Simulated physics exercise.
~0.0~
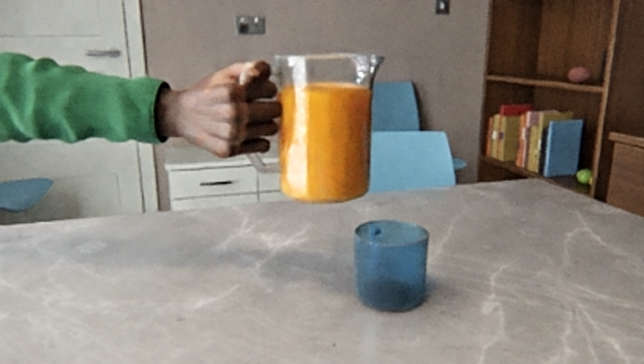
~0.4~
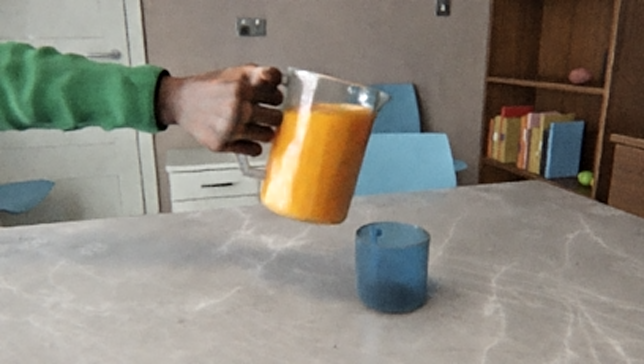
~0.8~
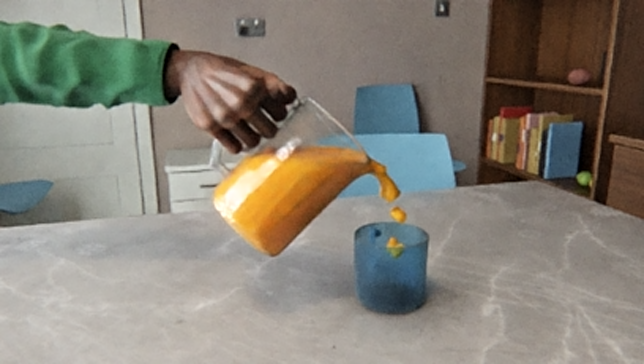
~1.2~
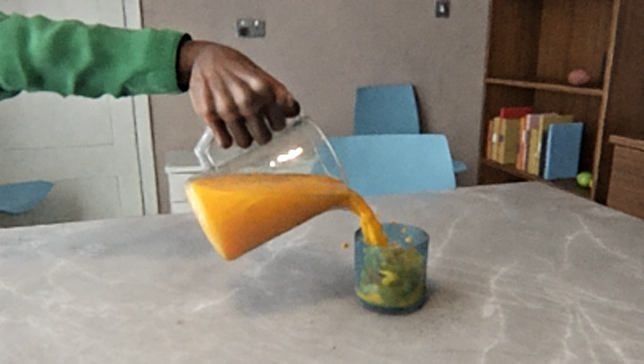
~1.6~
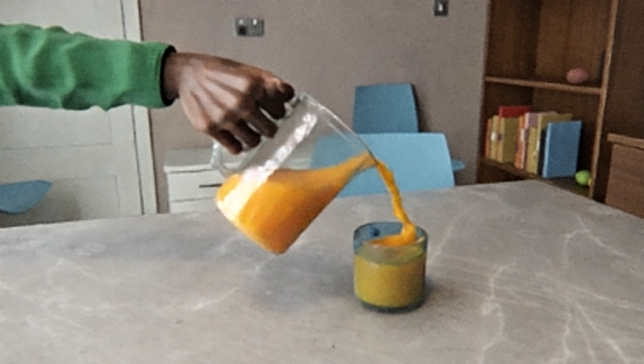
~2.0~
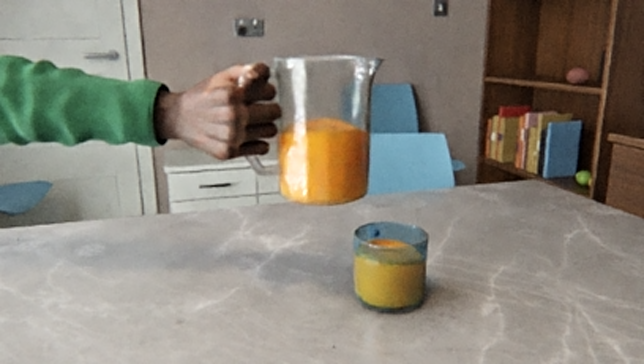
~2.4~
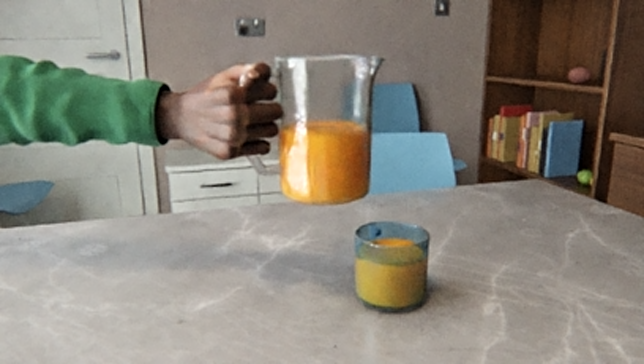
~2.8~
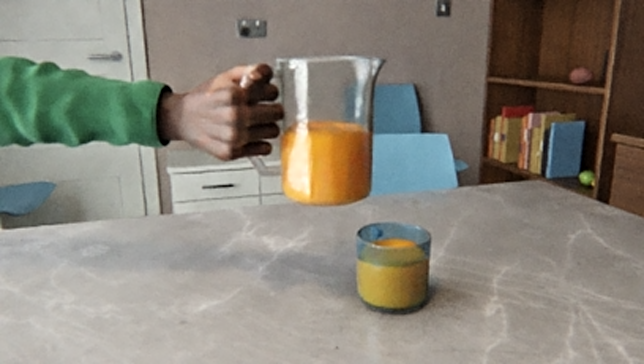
A hand in a green sleeve held a glass pitcher of orange juice over a table, tipped it to the right and poured juice into a small blue cup, then brought it upright, leaving the cup mostly full and the pitcher partly full.
